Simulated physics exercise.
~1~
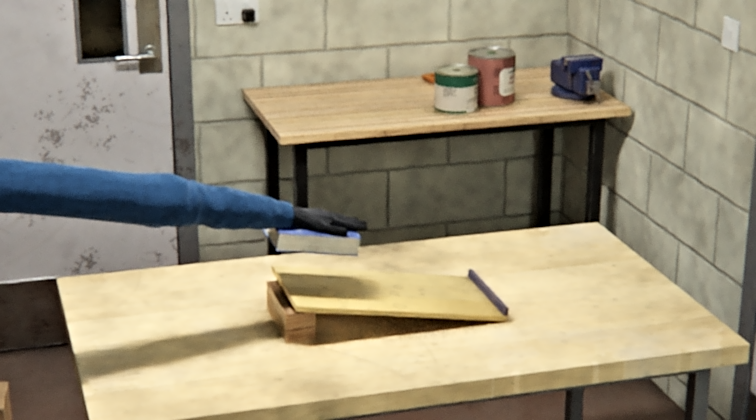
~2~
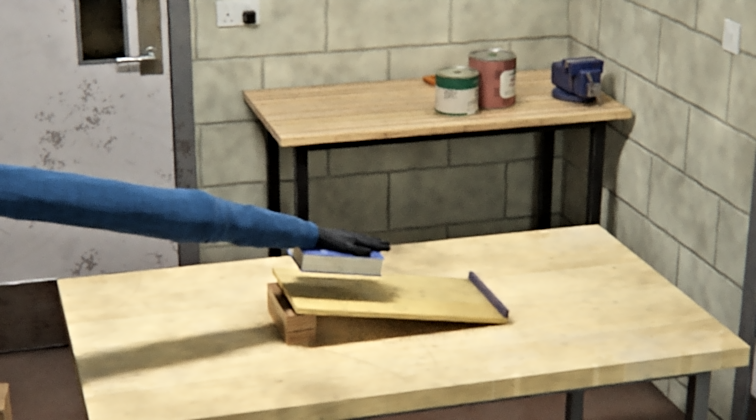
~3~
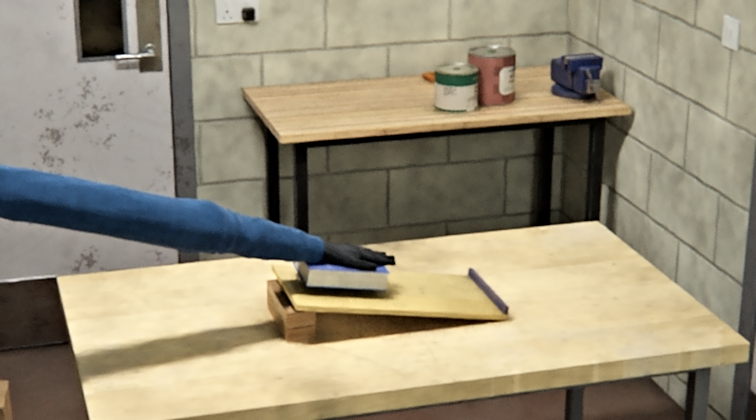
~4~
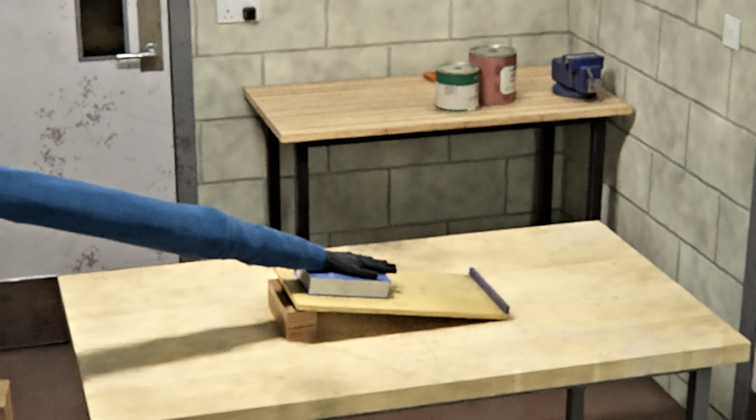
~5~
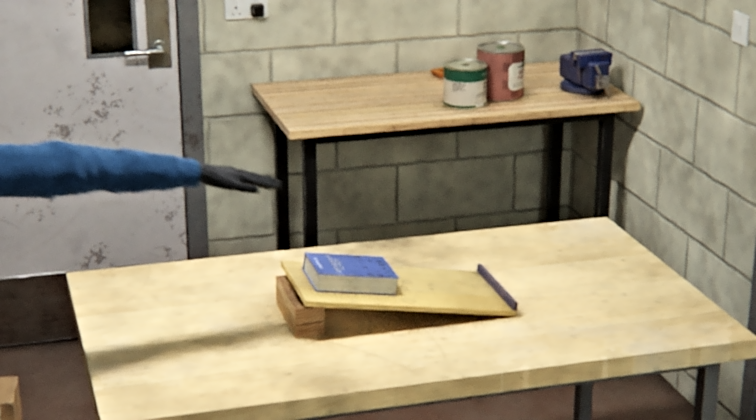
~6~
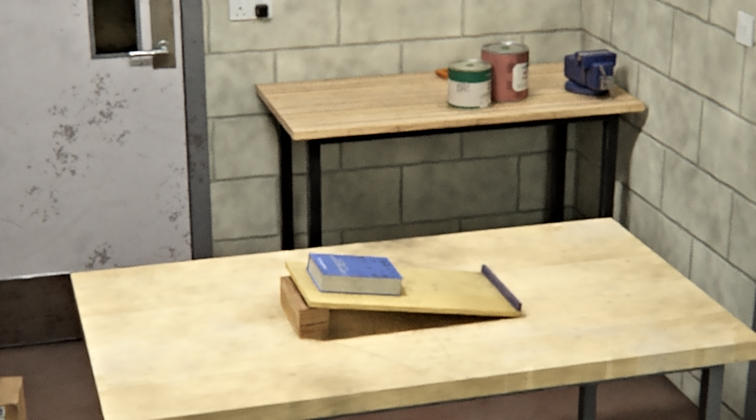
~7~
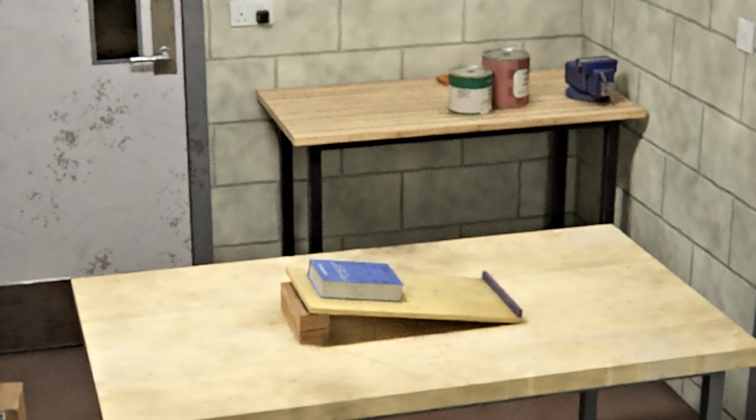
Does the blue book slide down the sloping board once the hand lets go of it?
No, the blue book stays on the upper part of the board, where the hand set it down.
